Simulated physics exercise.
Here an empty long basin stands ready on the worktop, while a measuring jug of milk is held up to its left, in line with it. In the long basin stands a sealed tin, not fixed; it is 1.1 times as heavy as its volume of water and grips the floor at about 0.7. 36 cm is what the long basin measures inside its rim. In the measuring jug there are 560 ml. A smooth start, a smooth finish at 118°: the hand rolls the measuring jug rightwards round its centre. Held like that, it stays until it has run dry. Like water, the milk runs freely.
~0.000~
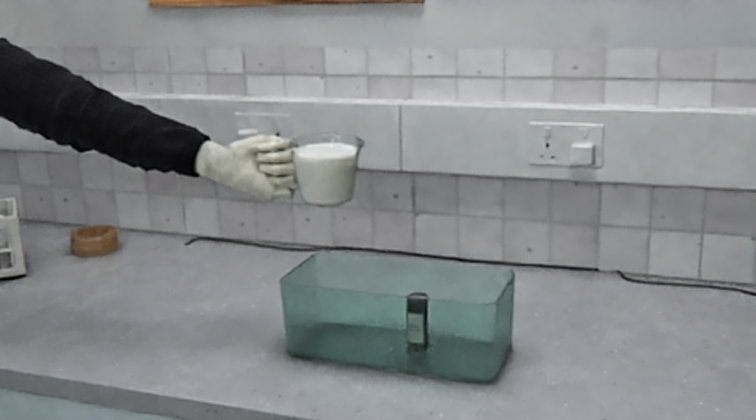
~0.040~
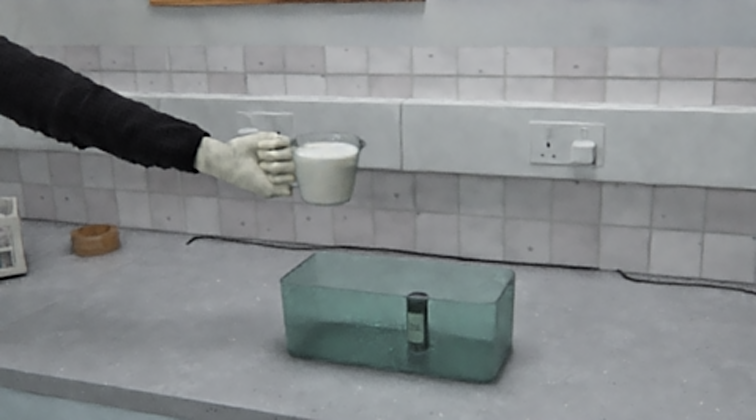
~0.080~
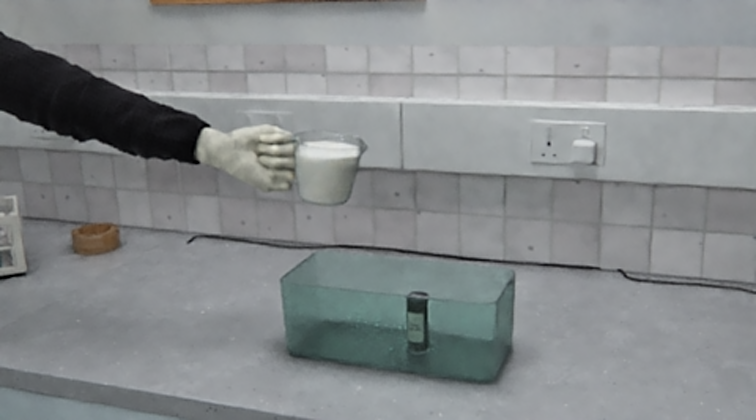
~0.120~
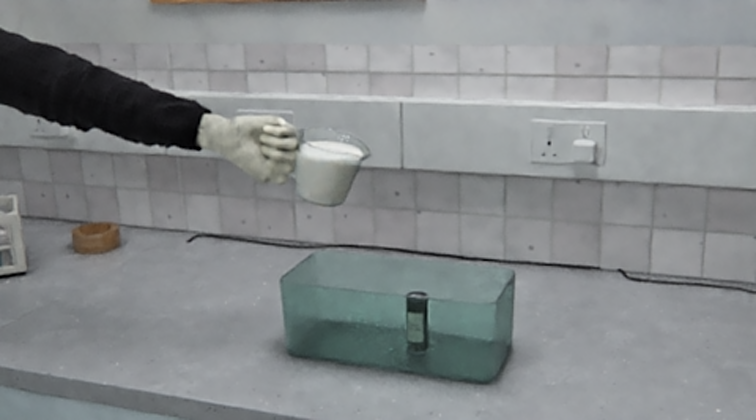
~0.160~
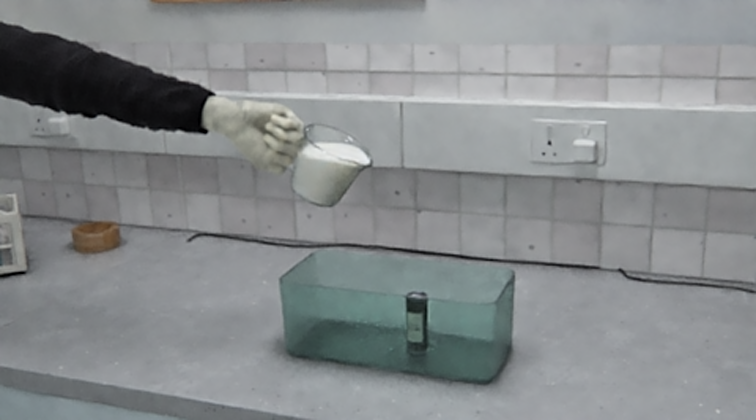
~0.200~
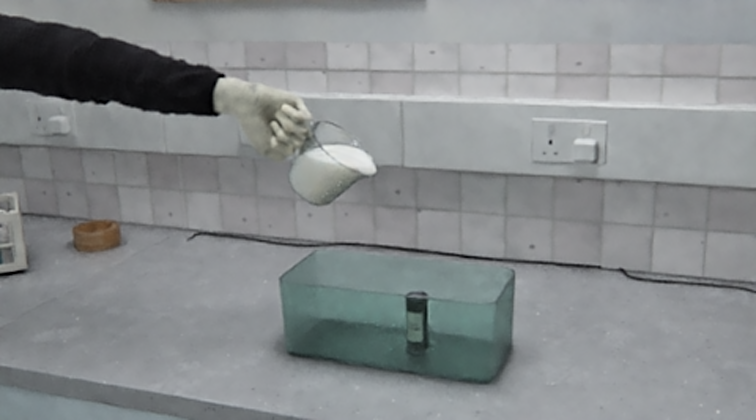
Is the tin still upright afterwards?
Bet it can't stay vertical.
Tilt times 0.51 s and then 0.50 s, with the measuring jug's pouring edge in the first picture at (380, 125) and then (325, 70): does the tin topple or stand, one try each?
Run one: It tumbles. Run two: It does not tip.
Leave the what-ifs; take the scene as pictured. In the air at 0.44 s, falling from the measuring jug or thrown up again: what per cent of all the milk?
Around 42 in a hundred.
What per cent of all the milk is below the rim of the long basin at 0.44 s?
I reckon close to 34 percent of it.
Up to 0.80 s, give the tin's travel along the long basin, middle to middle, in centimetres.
About 8 cm.
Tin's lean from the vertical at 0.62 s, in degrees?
It leans about 15° from upright.
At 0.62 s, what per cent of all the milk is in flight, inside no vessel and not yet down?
6 in a hundred, give or take.
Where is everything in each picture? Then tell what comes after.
Tilt 0°; pouring edge (364, 144); surface from (298, 148) to (357, 151); the long basin's rim runs from (298, 268) to (506, 288); the tin's top is at (417, 299), in the first picture.
Tilt 2°; pouring edge (365, 144); surface from (299, 147) to (358, 151), in the second picture.
Tilt 7°; pouring edge (367, 148); surface from (300, 144) to (359, 152), in the third picture.
Tilt 16°; pouring edge (370, 155); surface from (303, 143) to (363, 154), in the fourth picture.
Tilt 27°; pouring edge (372, 165); surface from (305, 147) to (369, 159), in the fifth picture.
Tilt 41°; pouring edge (373, 176); surface from (301, 156) to (372, 168); 3 per cent is over the edge, in the sixth picture.
After 0.44 s the tilt is 114° and 24 per cent is still to pour; the tin stands where it began.
After 0.62 s the tilt is 118° and 1 per cent is still to pour; the tin leans 14°.
After 0.80 s the tilt is 118° and 0 per cent is still to pour; the tin lies on its side.
After 1.00 s the tilt is 118° and 0 per cent is still to pour; the tin lies on its side.
In the end the tin lies on its side.
